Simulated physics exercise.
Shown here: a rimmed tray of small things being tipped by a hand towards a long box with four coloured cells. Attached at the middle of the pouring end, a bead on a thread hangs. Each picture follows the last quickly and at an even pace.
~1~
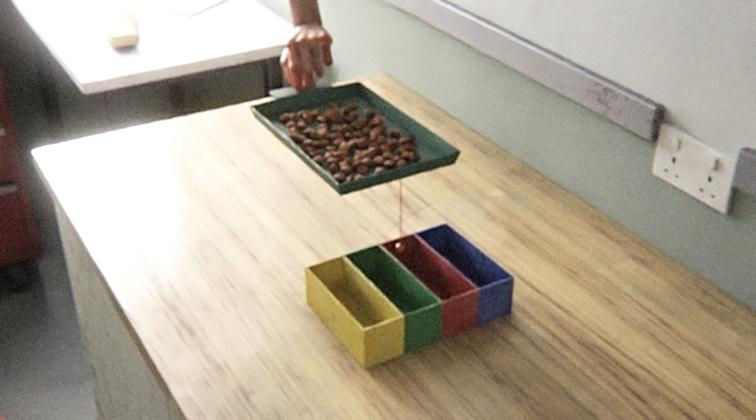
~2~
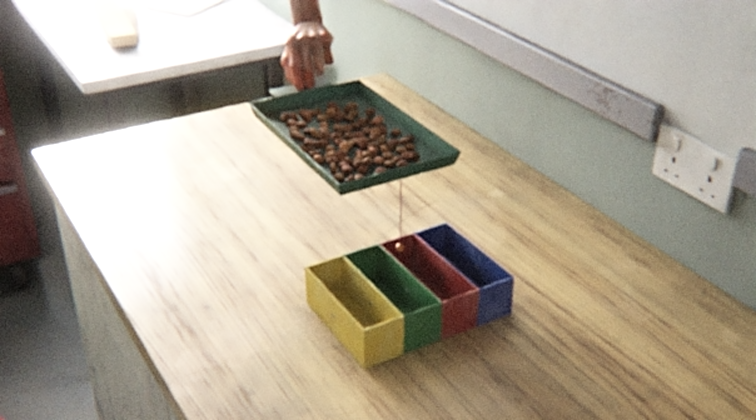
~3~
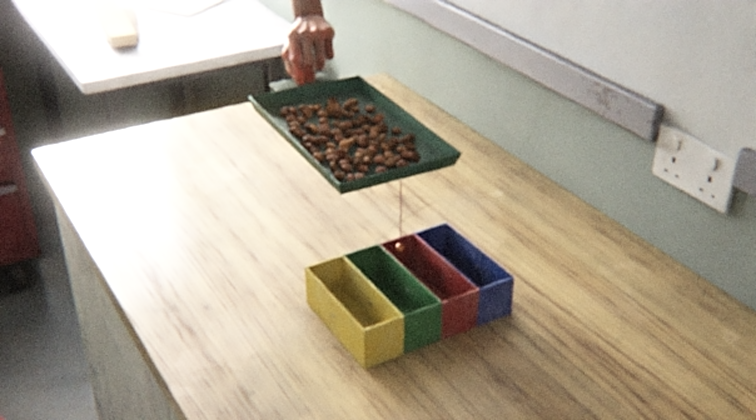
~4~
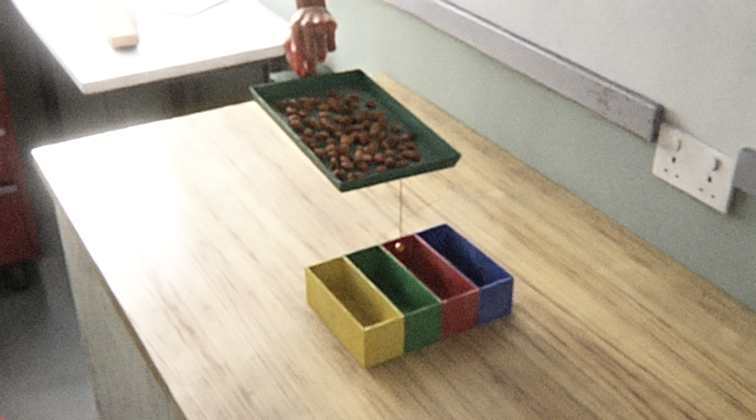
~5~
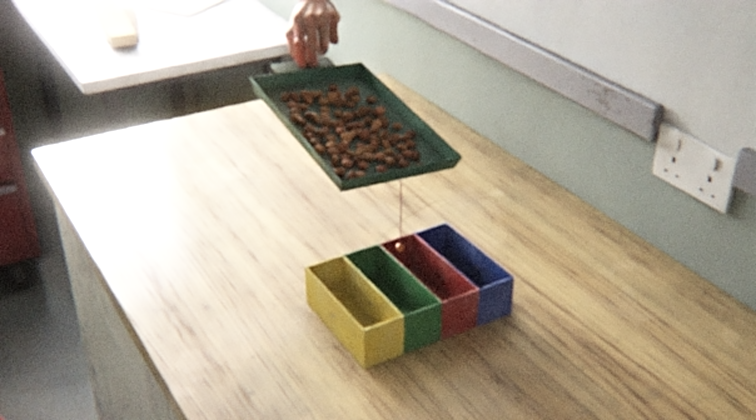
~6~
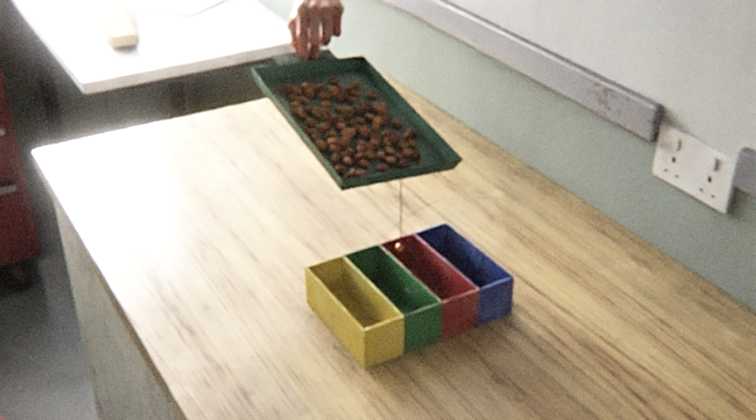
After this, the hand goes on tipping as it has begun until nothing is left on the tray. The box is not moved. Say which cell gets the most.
Blue.
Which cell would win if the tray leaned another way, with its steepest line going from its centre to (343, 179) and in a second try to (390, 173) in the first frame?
First try: Yellow. Second try: That red cell.
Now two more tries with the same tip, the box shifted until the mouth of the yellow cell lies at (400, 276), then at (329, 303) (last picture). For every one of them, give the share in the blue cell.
In order: 0 percent and 40 percent.
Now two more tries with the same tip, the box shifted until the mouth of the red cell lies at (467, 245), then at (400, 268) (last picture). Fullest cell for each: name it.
Case 1 - the red one; case 2 - blue.
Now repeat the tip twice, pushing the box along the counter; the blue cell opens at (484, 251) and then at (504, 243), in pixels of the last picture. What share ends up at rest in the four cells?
In order, about 100 and 100 in a hundred.
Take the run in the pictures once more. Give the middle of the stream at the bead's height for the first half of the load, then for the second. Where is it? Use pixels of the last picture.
I'd say close to (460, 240) at first and close to (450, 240) later on.
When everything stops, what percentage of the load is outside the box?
Roughly 10 per cent.
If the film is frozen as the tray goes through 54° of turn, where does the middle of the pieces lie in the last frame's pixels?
Centre estimate: (415, 141).
Soon, tray tipped steeply; all on the tray.
A while on, tray tipped right over; about a third on the tray; about a quarter in the blue cell; a small part in the red cell; about a quarter falling or outside the box.
Towards the end, tray tipped past a quarter turn; about two thirds in the blue cell; about a quarter in the red cell; a small part falling or outside the box.
Finally, tray tipped past a quarter turn; about two thirds in the blue cell; about a quarter in the red cell; none in the yellow cell; none in the green cell; a small part outside the box.
